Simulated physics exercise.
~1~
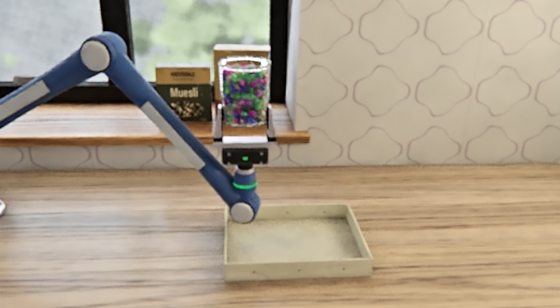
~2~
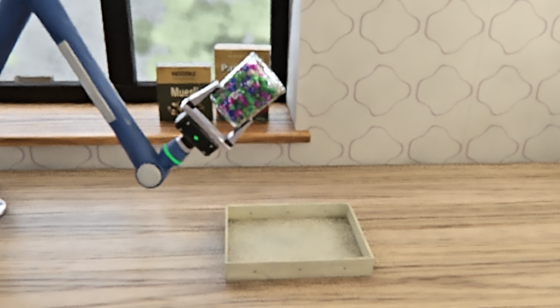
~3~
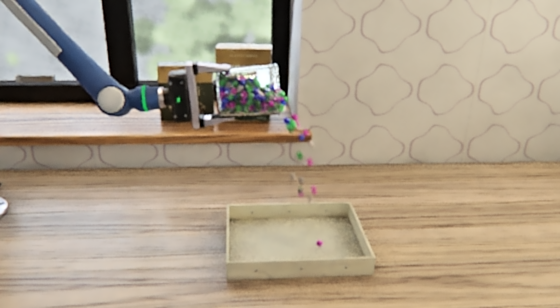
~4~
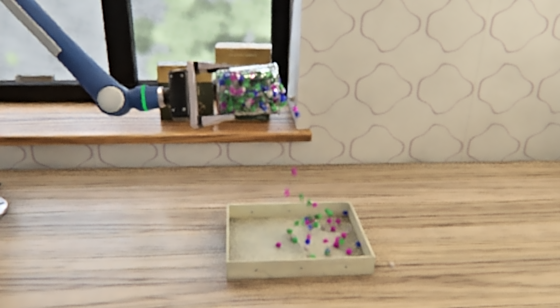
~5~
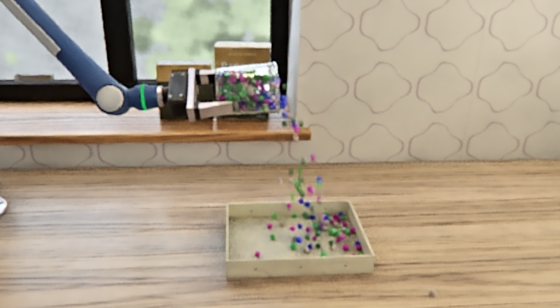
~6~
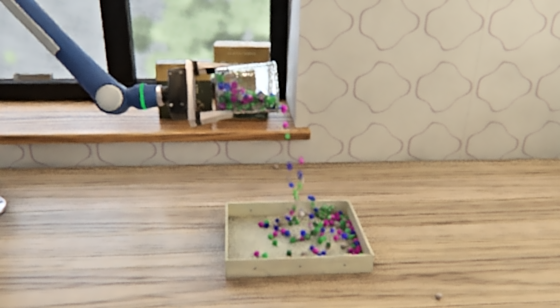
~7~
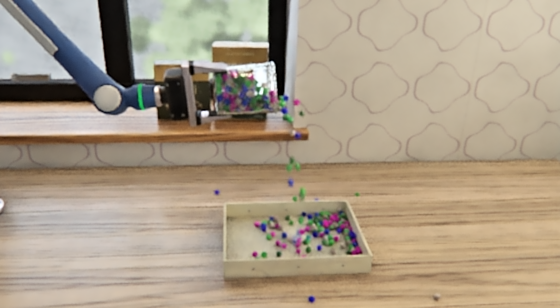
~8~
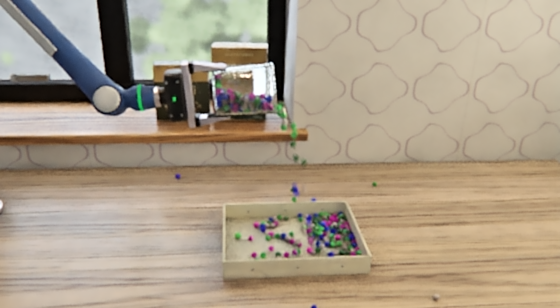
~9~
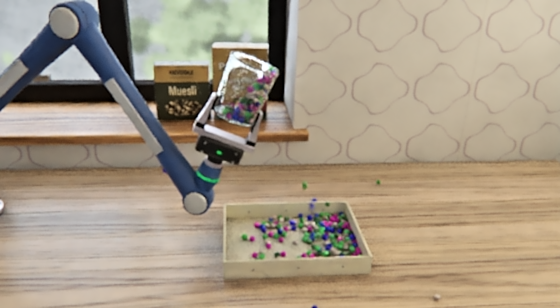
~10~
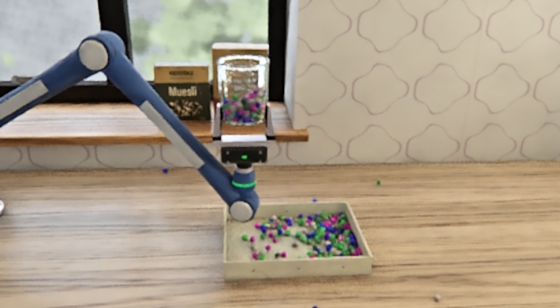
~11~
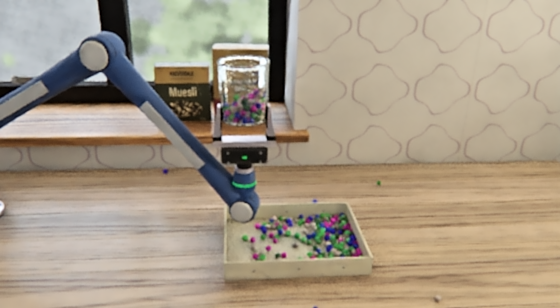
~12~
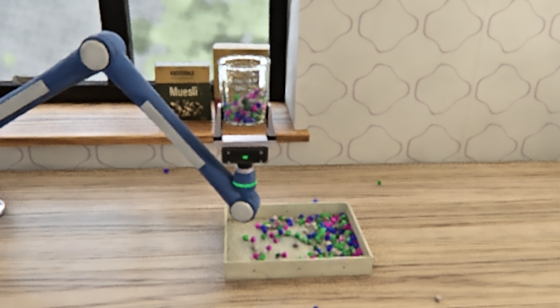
A robot arm tips a beaker, pours most sweets into a tray, then rights it.
